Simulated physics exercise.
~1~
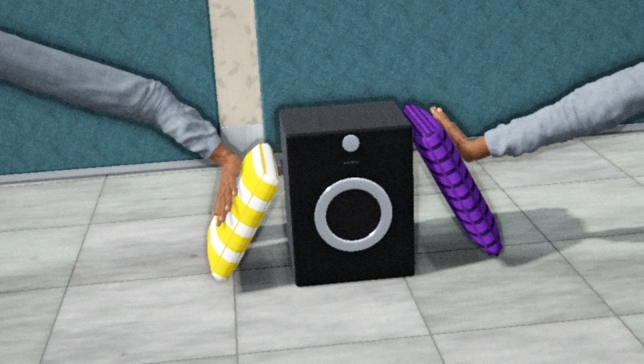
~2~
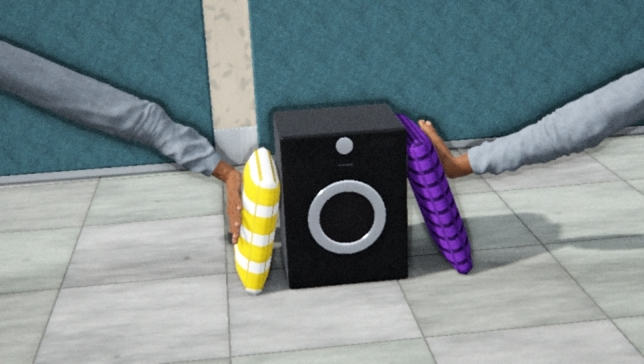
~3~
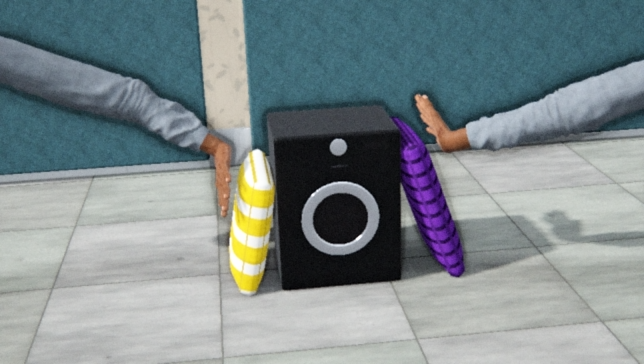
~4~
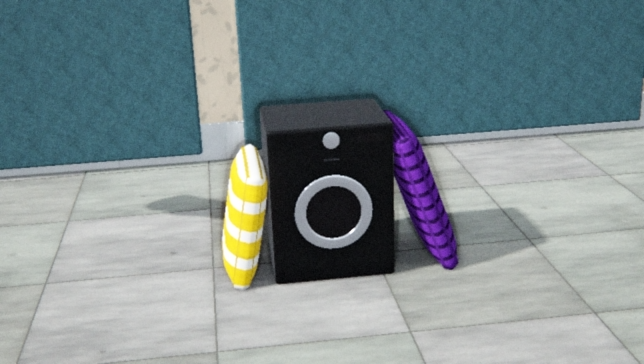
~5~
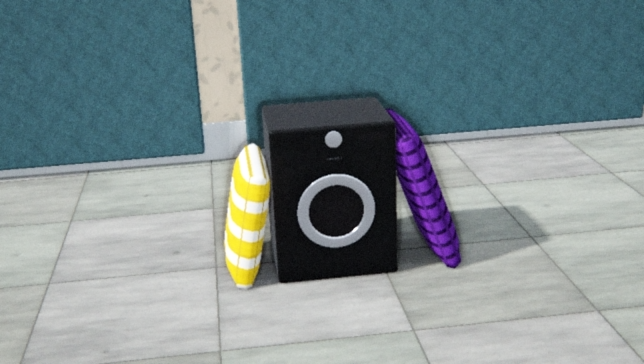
At first, two hands hold a yellow and white striped cushion and a purple pillow near the sides of a black speaker-like box on a bare tiled floor. The left hand tips the cushion against the left side while the right hand brings the pillow's lower end inward against the right. Next, the right hand lets go and draws back, and the left hand comes away too. Both arms then leave the view. Neither one slides down, and the cushion and pillow stay leaning against the upright box as the view sways slightly.
